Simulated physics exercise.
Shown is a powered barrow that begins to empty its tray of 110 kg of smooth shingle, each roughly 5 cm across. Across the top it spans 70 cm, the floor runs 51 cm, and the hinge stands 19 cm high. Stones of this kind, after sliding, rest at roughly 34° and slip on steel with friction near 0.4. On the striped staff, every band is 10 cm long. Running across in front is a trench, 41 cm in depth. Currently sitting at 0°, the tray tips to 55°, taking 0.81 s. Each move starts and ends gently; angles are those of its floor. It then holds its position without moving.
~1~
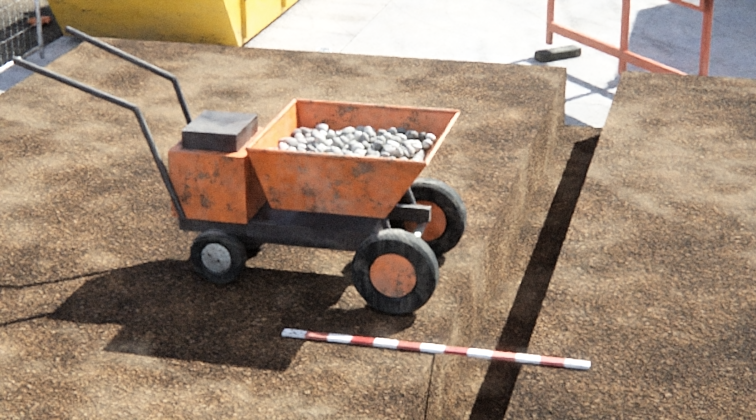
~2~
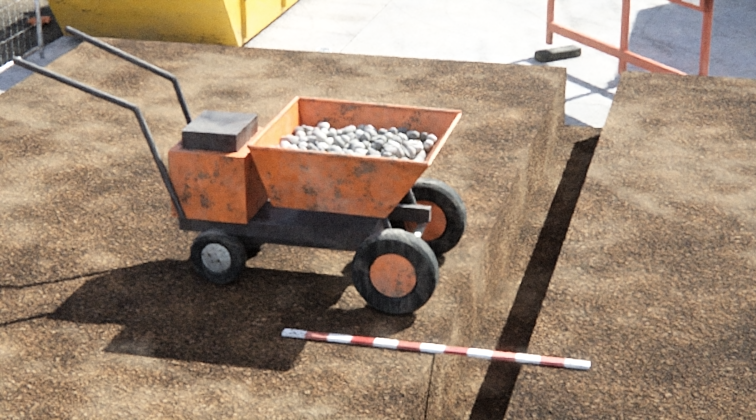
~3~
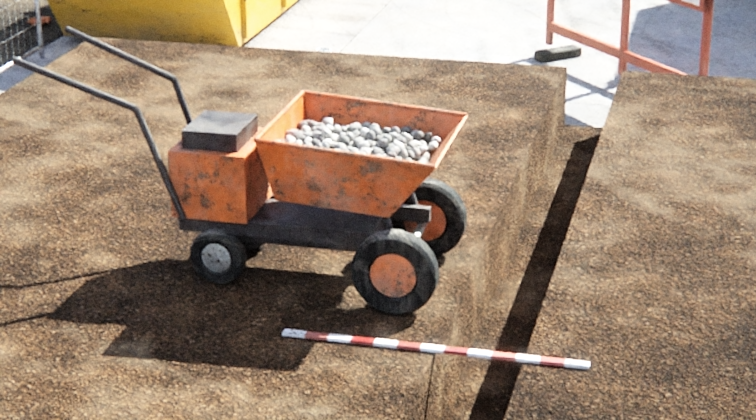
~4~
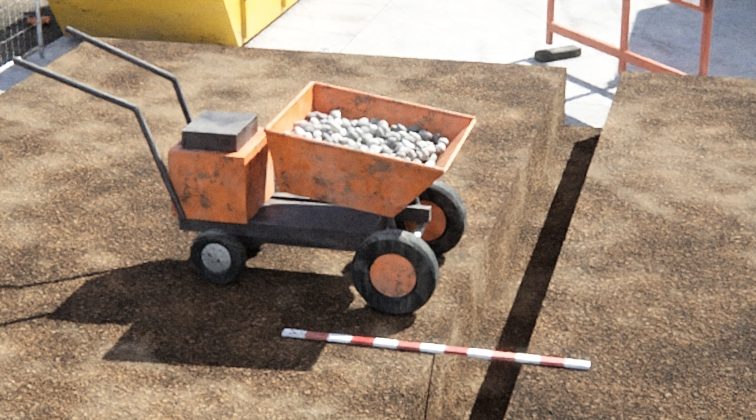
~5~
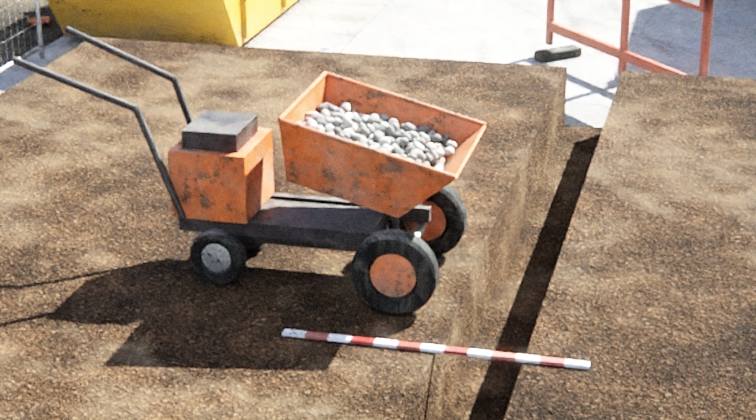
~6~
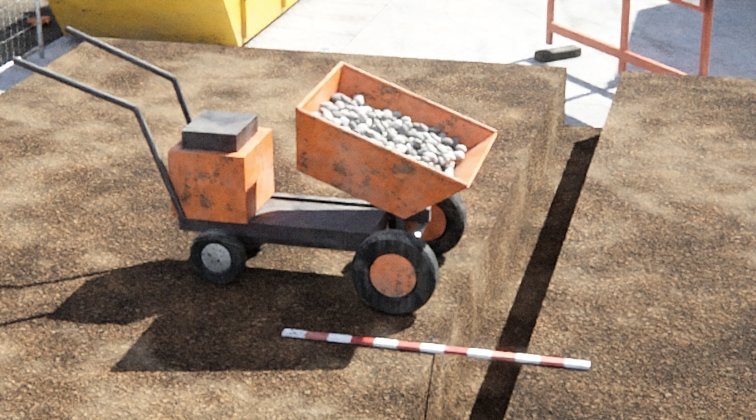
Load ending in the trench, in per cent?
13 per cent.
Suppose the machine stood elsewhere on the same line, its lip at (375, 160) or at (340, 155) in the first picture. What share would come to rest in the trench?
Near 45 then near 50 percent.
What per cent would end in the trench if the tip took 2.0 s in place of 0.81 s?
About 25%.
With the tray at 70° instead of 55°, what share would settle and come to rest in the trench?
I'd expect around 20 in a hundred.
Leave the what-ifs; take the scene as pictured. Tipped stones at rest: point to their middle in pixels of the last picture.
Their middle lands near (585, 296).
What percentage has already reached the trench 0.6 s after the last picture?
About 5 per cent by then.
Then, 0.3 s after the last picture the floor is at 47°, 100 % in the tray; the foremost stones are at (489, 200).
Then, 0.6 s after the last picture the floor is at 55°, 92 % in the tray, 3 % in the trench, 5 % past the trench; the foremost stones are at (574, 281).
Then, 0.9 s after the last picture the floor is at 55°, 60 % in the tray, 4 % in the trench, 36 % past the trench; the foremost stones are at (676, 308).
Then, 2.9 s after the last picture the floor is at 55°, 46 % in the tray, 13 % in the trench, 41 % past the trench; the foremost stones are past the picture's edge.
